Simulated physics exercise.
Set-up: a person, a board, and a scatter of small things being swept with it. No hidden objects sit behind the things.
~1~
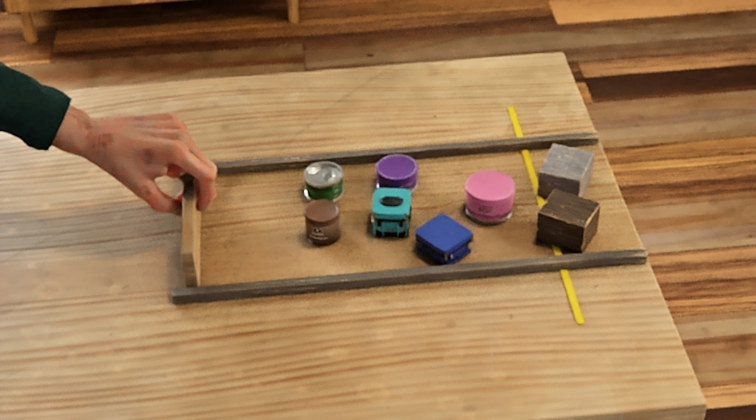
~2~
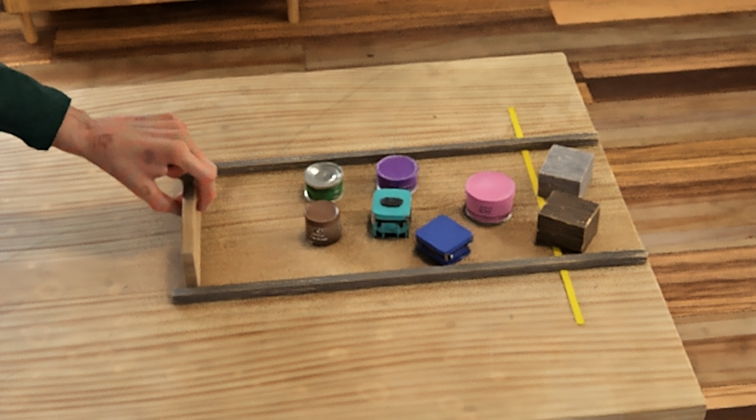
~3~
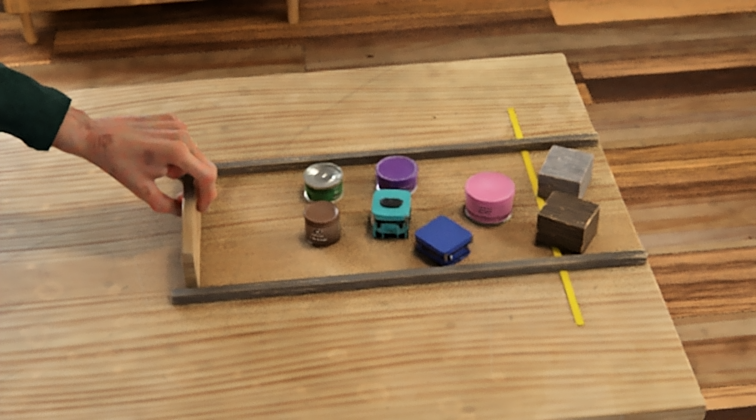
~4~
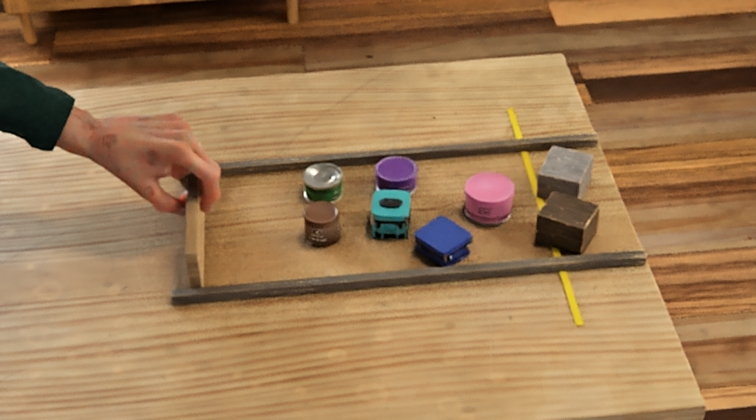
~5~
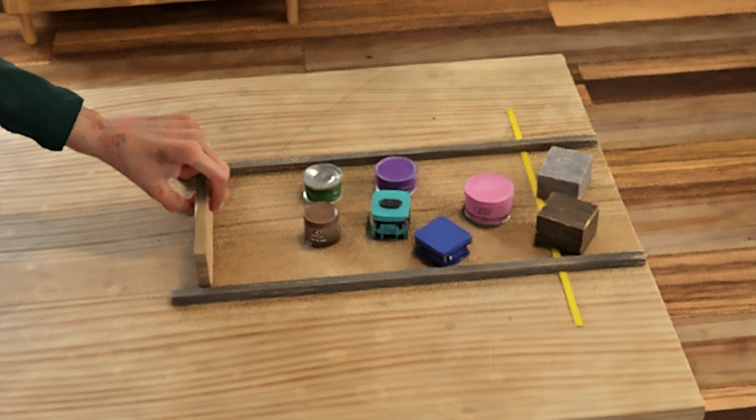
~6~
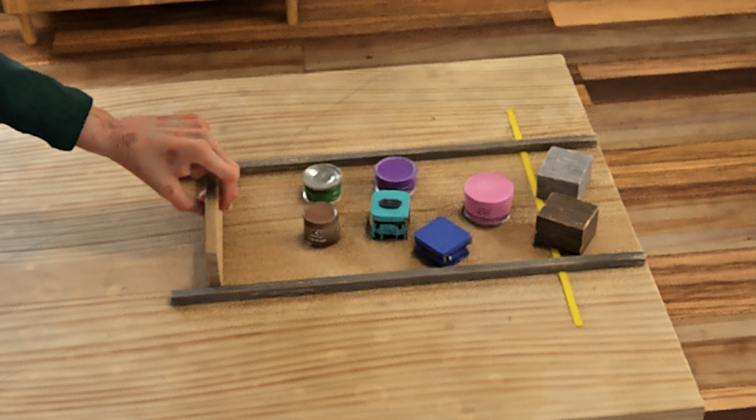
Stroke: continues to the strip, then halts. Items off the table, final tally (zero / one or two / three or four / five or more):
From what I see, the table loses one or two of them.
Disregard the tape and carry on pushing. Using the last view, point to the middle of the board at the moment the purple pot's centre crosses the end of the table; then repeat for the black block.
About (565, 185), and about (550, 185) for the other.
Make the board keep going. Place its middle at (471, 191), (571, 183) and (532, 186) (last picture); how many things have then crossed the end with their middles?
The numbers past the end are 0, 4 and 1.
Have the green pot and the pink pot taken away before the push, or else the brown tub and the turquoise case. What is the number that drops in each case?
That gives 0 in the first case, then 0 in the second.
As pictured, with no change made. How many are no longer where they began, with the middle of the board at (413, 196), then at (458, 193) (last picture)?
It comes to 6 for the first spot, 7 for the other.
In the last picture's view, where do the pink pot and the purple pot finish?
Listed in order, first is (606, 173) and the other is (582, 152).
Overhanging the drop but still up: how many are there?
Count of overhanging things: 2.
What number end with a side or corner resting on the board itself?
So the total is 3.
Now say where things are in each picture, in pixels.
The first frame shows grey block (566, 174); black block (568, 222); pink pot (490, 197); board (192, 213); tape (542, 203).
The second frame shows black block (568, 222); turquoise case (392, 214).
The third frame shows pink pot (489, 199); blue case (443, 243).
The fourth frame shows grey block (565, 176); purple pot (396, 178).
The fifth frame shows black block (567, 224); green pot (323, 185).
The sixth frame shows grey block (564, 177); black block (567, 224); pink pot (488, 200); board (214, 213); tape (540, 205).
A little later, none off yet; grey block at rest near (564, 177); black block at rest near (567, 224); pink pot at rest near (488, 200).
Next, none off yet; grey block shifted a little near (576, 172); black block at rest near (567, 224); pink pot shifted about its own width near (531, 191).
When it is over, the number that fall off is one or two; down, grey block.
